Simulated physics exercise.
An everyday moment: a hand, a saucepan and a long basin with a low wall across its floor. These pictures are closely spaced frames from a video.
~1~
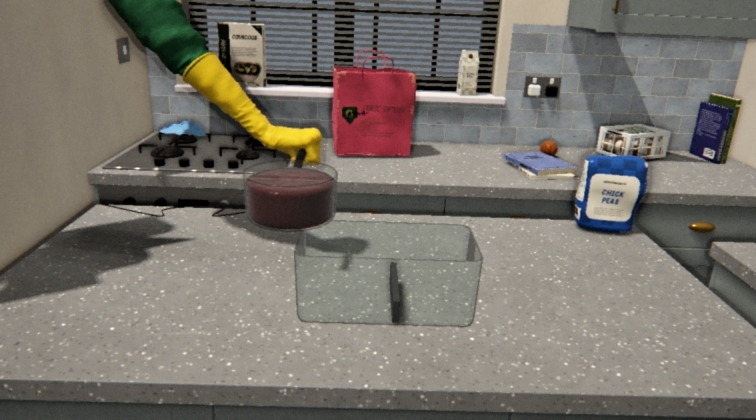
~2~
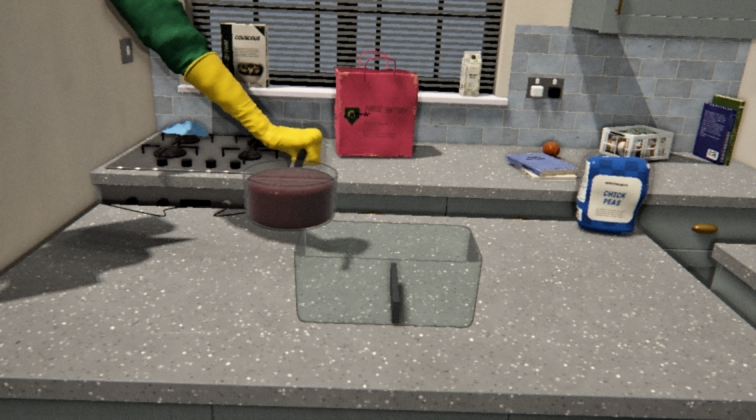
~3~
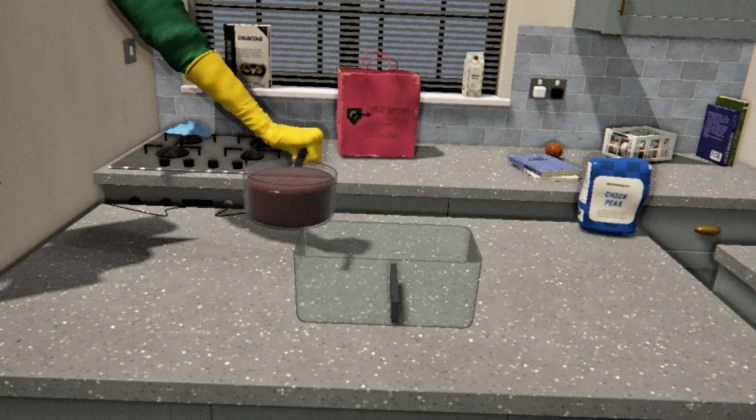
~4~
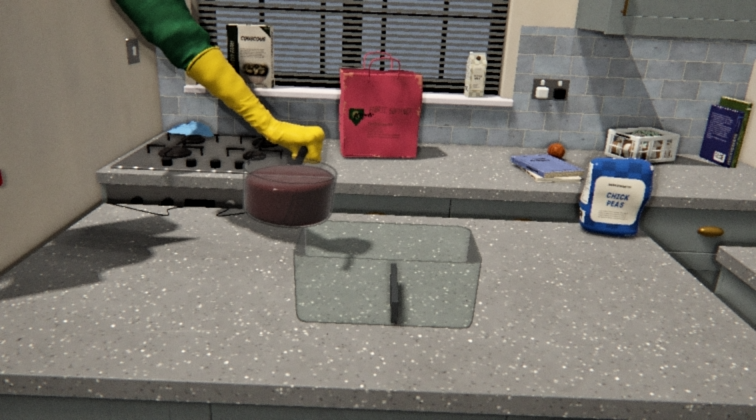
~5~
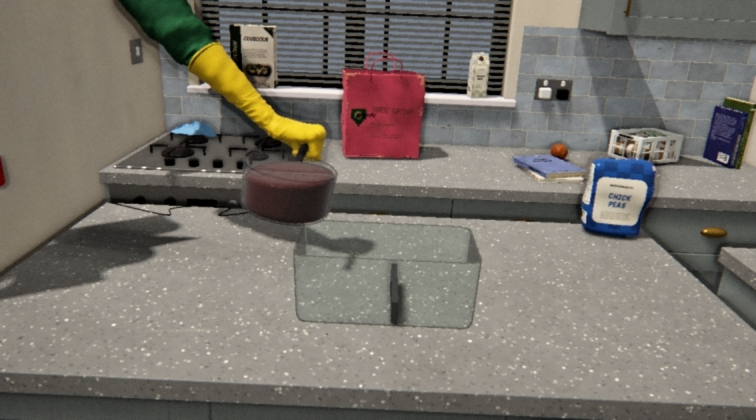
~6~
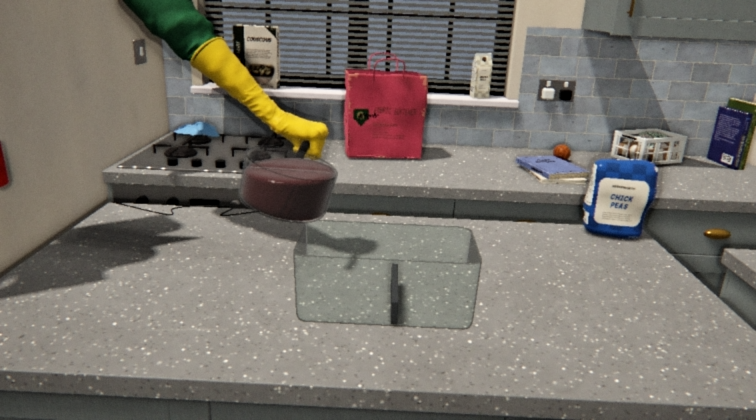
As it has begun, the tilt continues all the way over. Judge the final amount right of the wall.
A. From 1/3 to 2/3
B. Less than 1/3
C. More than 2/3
From 1/3 to 2/3 (A).
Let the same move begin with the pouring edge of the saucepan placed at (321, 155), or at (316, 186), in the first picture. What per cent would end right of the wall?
About 40 per cent, then about 15 per cent.
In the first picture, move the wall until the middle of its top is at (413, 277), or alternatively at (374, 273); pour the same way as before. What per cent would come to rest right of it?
10 % then 95 %, approximately.
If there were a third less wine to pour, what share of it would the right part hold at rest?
It works out near 50 percent.
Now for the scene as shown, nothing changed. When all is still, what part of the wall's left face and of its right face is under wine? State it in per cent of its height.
Levels: Left around 40 per cent, right around 80 per cent.
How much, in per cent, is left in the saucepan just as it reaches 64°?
I'd put it near 55 %.
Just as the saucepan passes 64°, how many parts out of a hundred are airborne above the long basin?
Estimate: Some 30 per cent.
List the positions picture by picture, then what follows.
In the first frame, tilt 0°; pouring edge (337, 175); surface from (247, 177) to (335, 180); the long basin's rim runs from (299, 237) to (476, 243); the wall's top is at (395, 281).
In the second frame, tilt 1°; pouring edge (337, 175); surface from (247, 178) to (336, 180).
In the third frame, tilt 2°; pouring edge (337, 176); surface from (247, 176) to (335, 179).
In the fourth frame, tilt 5°; pouring edge (336, 176); surface from (246, 174) to (335, 177).
In the fifth frame, tilt 9°; pouring edge (337, 176); surface from (247, 171) to (335, 175).
In the sixth frame, tilt 14°; pouring edge (337, 176); surface from (246, 166) to (336, 172).
A moment on, the saucepan is tipped part way and 55 per cent is still to pour, 14 is left of the wall and 2 right of it.
Next, the saucepan is tipped on its side and 10 per cent is still to pour, 24 is left of the wall and 54 right of it.
Then the saucepan is tipped right over and 0 per cent is still to pour, 38 is left of the wall and 60 right of it.
Later the saucepan is tipped right over and 0 per cent is still to pour, 39 is left of the wall and 60 right of it.
At rest 39 per cent lies left of the wall, 60 right of it and 1 outside.
